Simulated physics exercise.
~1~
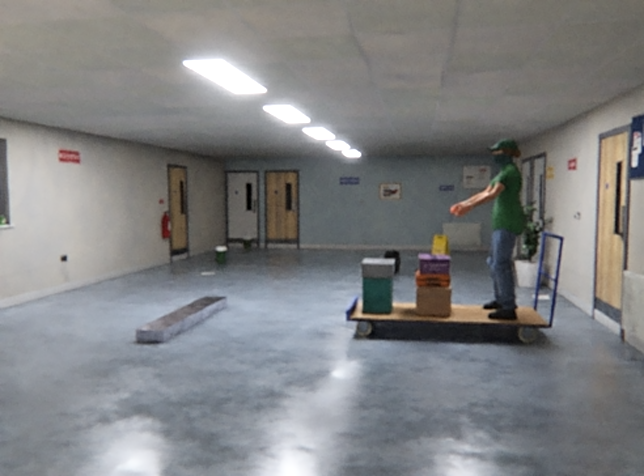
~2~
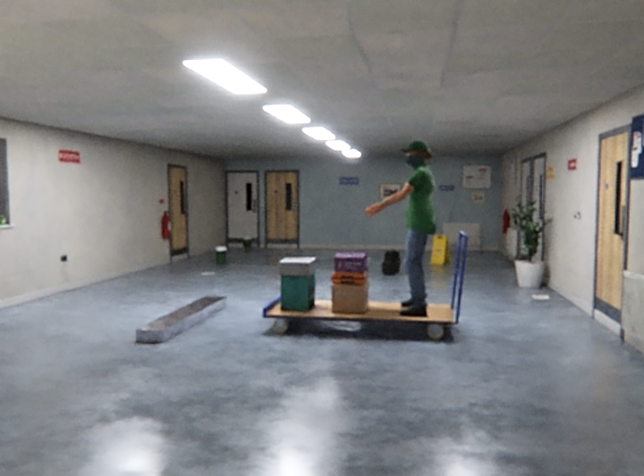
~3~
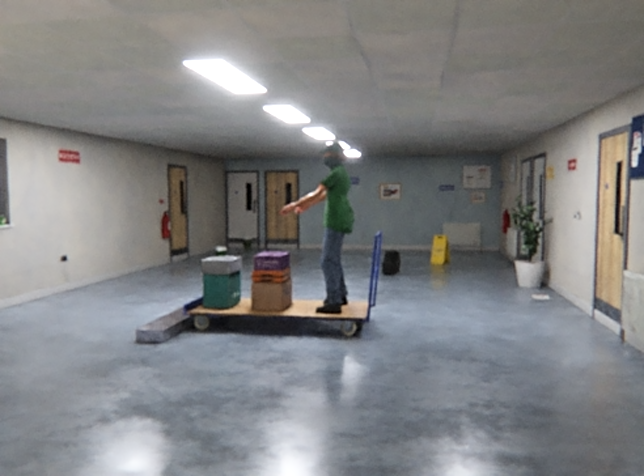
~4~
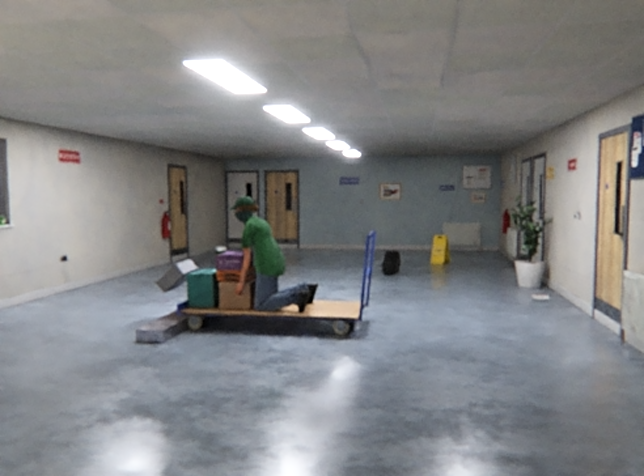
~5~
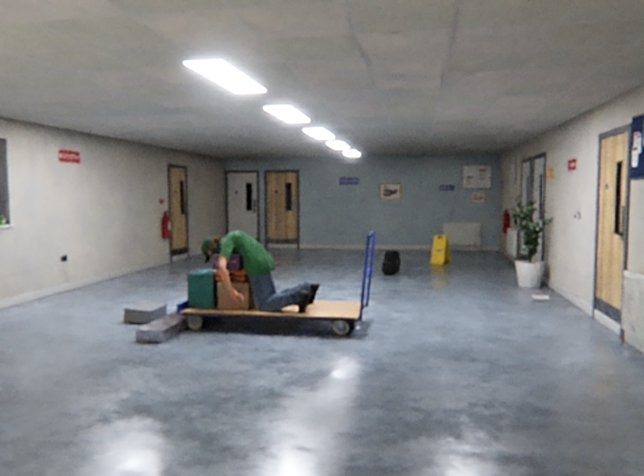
In a wide, low-ceilinged corridor with a shiny grey floor, a figure in a green top and cap stands on a flat trolley, arms held out in front, behind two small stacks of boxes and cases. The trolley rolls left towards a low grey step and stops against it. The figure folds forward onto its knees against the load, while the grey tote tips off the top of the teal box at the front. The tote lands upturned on the floor beyond the step. The figure ends slumped over the remaining boxes, still on the deck.
